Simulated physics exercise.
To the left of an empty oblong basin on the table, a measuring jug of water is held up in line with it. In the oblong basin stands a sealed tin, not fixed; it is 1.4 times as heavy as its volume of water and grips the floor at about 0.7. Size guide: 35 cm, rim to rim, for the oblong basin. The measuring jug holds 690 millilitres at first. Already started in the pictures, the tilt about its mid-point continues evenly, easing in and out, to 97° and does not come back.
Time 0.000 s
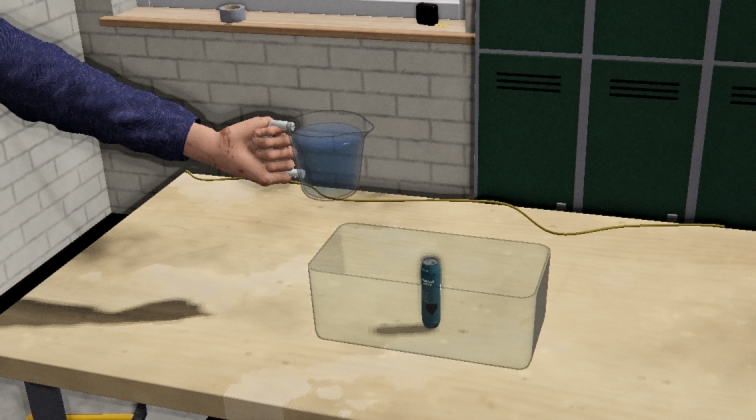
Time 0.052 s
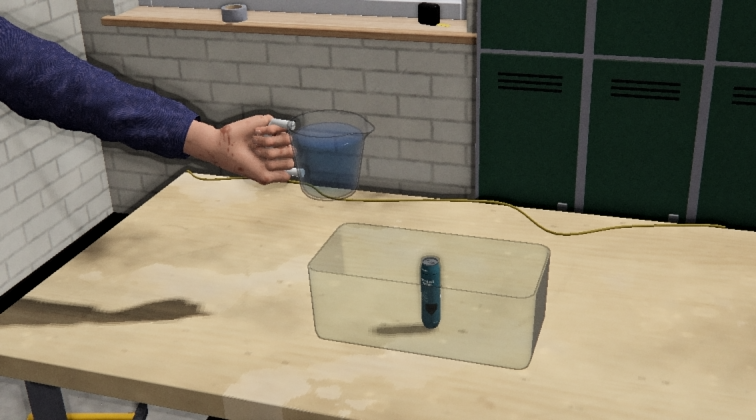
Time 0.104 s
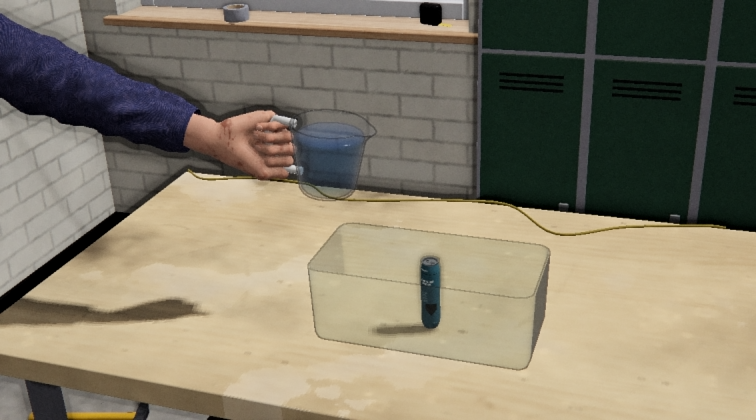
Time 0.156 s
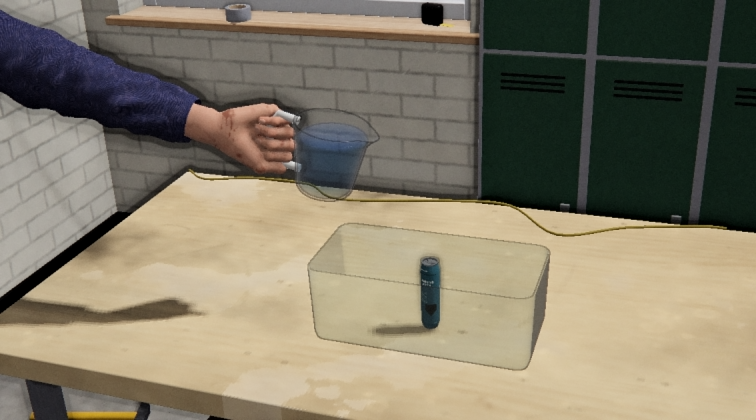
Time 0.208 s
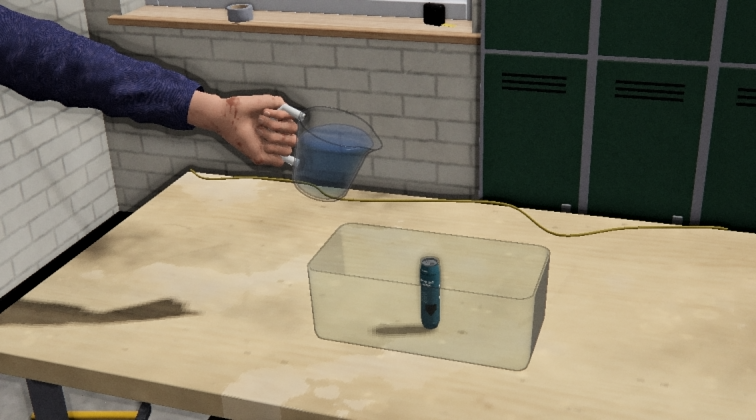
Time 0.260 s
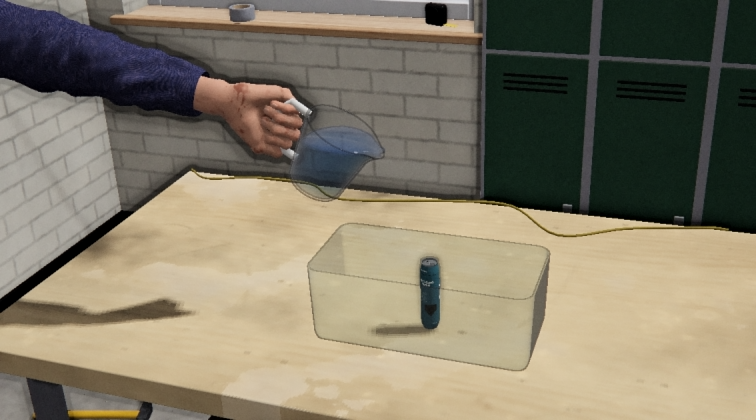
A hand holds a jug of blue water and gradually tilts it to the right.
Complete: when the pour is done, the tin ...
... has tipped over.
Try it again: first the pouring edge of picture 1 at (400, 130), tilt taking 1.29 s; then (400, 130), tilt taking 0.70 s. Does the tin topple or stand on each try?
First it stays up; then it stays up.
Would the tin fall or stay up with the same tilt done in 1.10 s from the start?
Outcome - the tin ends up overturned.
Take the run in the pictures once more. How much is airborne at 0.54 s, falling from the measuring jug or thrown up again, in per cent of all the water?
30 %.
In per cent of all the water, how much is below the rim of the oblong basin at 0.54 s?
Roughly 18 percent of it.
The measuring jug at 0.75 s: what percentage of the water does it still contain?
12 %.
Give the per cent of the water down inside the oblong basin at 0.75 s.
About 72 per cent.
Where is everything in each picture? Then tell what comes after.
The first picture shows tilt 0°; pouring edge (373, 128); surface from (296, 130) to (363, 136); the oblong basin's rim runs from (325, 246) to (543, 272); the tin's top is at (431, 264).
The second picture shows tilt 1°; pouring edge (374, 129); surface from (296, 130) to (364, 136).
The third picture shows tilt 5°; pouring edge (376, 133); surface from (298, 128) to (365, 138).
The fourth picture shows tilt 11°; pouring edge (379, 139); surface from (300, 129) to (369, 140).
The fifth picture shows tilt 20°; pouring edge (382, 147); surface from (302, 132) to (375, 142).
The sixth picture shows tilt 29°; pouring edge (384, 157); surface from (302, 141) to (375, 147); 1 per cent is over the edge.
Then, 0.54 s in, the tilt is 85° and 53 per cent is still to pour; the tin stands where it began.
Then, 0.75 s in, the tilt is 97° and 13 per cent is still to pour; the tin stands 2 cm from where it began.
Then, 0.96 s in, the tilt is 97° and 2 per cent is still to pour; the tin leans 57°.
Then, 1.20 s in, the tilt is 97° and 0 per cent is still to pour; the tin lies on its side.
Finally, the tin lies on its side.
